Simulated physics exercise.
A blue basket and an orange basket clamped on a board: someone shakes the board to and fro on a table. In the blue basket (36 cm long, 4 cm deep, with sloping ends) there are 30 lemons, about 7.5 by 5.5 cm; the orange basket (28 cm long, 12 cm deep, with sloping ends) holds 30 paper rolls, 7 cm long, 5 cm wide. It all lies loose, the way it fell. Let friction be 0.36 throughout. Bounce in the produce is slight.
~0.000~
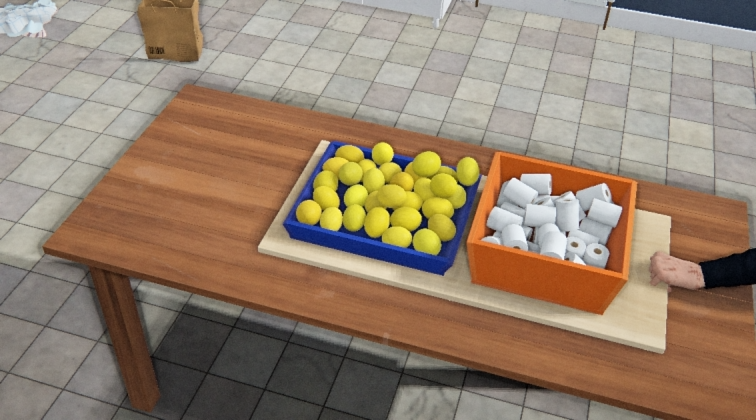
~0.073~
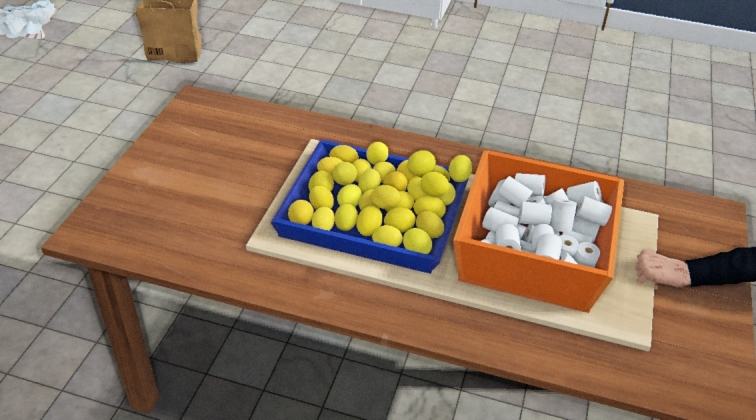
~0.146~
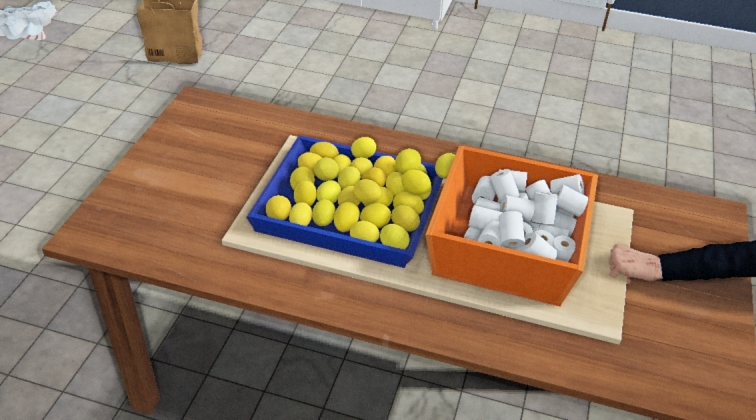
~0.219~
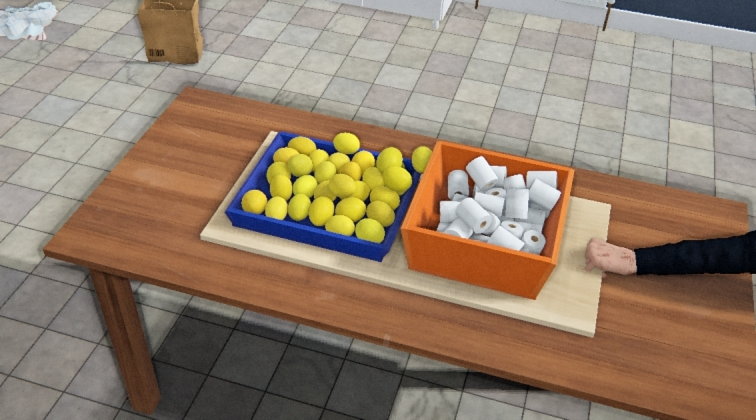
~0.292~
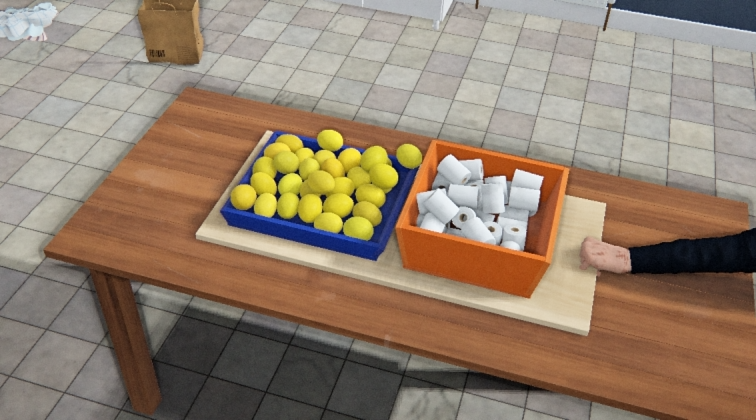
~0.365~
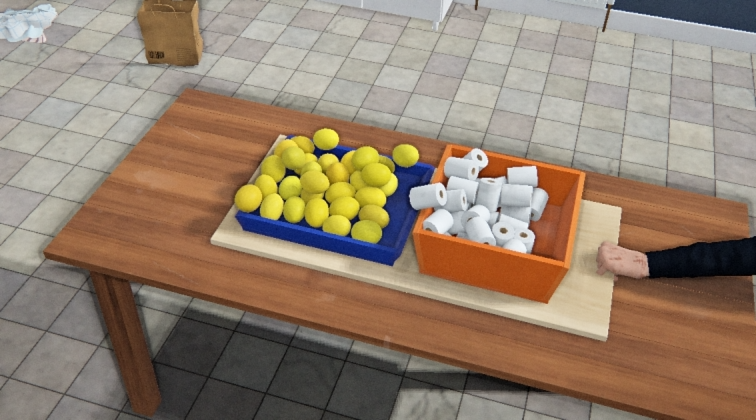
A hand slid a board holding a blue basket of lemons and an orange basket of white paper rolls left across a wooden table, then nudged it slightly back right as the contents shifted about.
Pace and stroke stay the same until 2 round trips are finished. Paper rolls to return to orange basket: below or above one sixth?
The spill ends up smaller than a sixth.
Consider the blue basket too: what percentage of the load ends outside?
I'd put the blue basket at some 20 per cent.
After 0.56 s, blue basket 29 in, 1 out and orange basket 29 in, 1 out.
After 0.81 s, blue basket 28 in, 2 out and orange basket 29 in, 1 out.
After 1.16 s, blue basket 25 in, 5 out and orange basket 29 in, 1 out.
When it is over (at 1.60 s), blue basket 24 in, 6 out and orange basket 29 in, 1 out. Asked share, 1 of 30, 3 per cent.
